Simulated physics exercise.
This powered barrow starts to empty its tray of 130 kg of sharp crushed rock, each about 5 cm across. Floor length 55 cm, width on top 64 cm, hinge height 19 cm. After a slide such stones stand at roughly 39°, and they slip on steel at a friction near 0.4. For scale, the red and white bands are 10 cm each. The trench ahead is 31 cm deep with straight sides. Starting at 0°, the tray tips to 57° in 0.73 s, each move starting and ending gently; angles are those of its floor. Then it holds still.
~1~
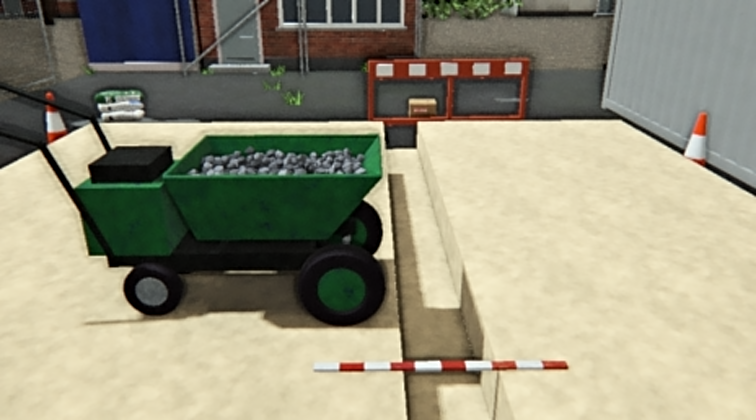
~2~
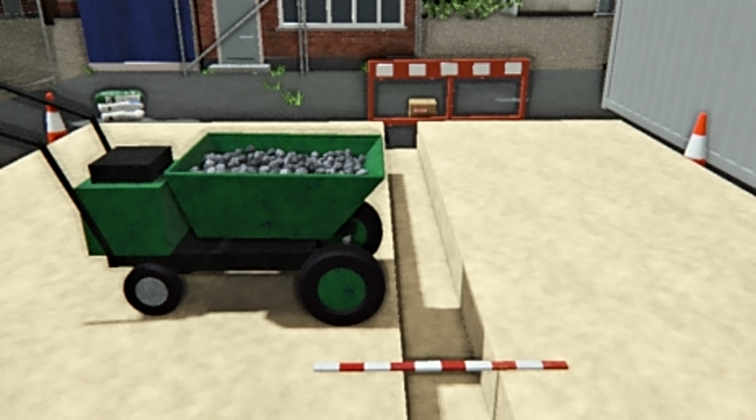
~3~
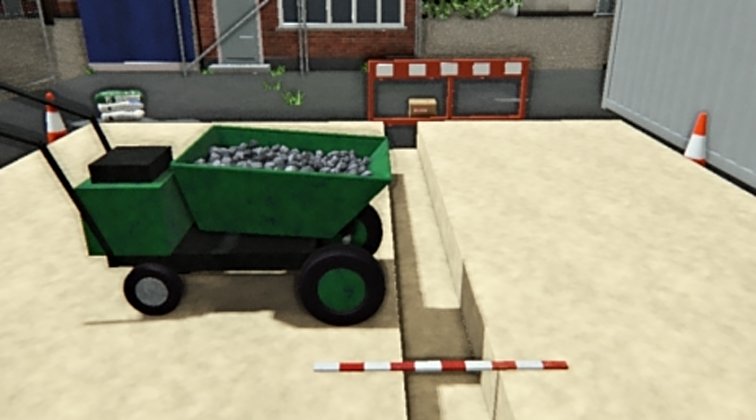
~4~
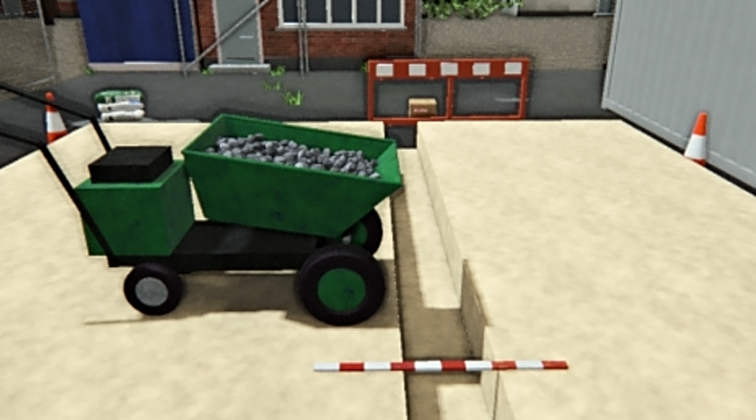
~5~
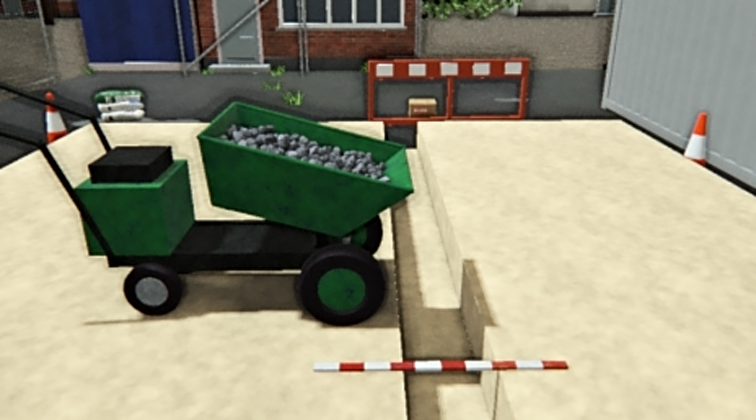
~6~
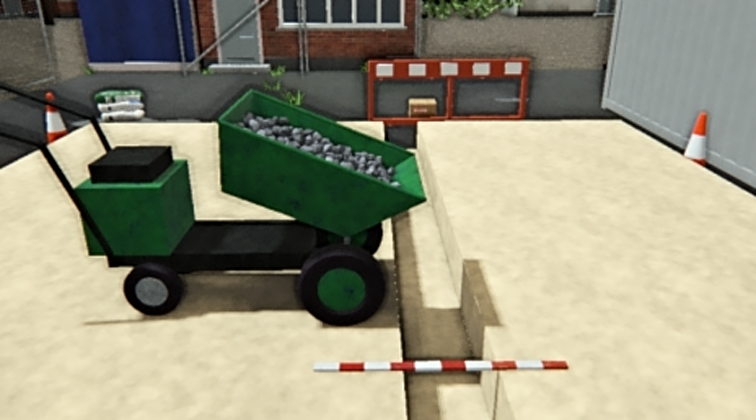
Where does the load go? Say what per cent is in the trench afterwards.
About 11 per cent.
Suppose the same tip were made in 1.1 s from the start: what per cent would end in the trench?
Then about 10 per cent.
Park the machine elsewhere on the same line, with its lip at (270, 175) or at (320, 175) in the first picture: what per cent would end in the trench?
First some 25, then 30 per cent.
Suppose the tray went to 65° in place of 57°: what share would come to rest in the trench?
It would be near 25 per cent.
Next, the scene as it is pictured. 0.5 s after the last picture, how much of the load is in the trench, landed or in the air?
Some 0 per cent.
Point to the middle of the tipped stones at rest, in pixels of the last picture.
Near (497, 286).
Then, 0.2 s after the last picture the floor is at 48°, 100 % in the tray; the foremost stones are at (430, 221).
Then, 0.5 s after the last picture the floor is at 57°, 99 % in the tray, 1 % in the trench; the foremost stones are at (482, 246).
Then, 0.9 s after the last picture the floor is at 57°, 76 % in the tray, 5 % in the trench, 20 % past the trench; the foremost stones are at (559, 287).
Then, 2.8 s after the last picture the floor is at 57°, 66 % in the tray, 11 % in the trench, 24 % past the trench; the foremost stones are at (594, 276).
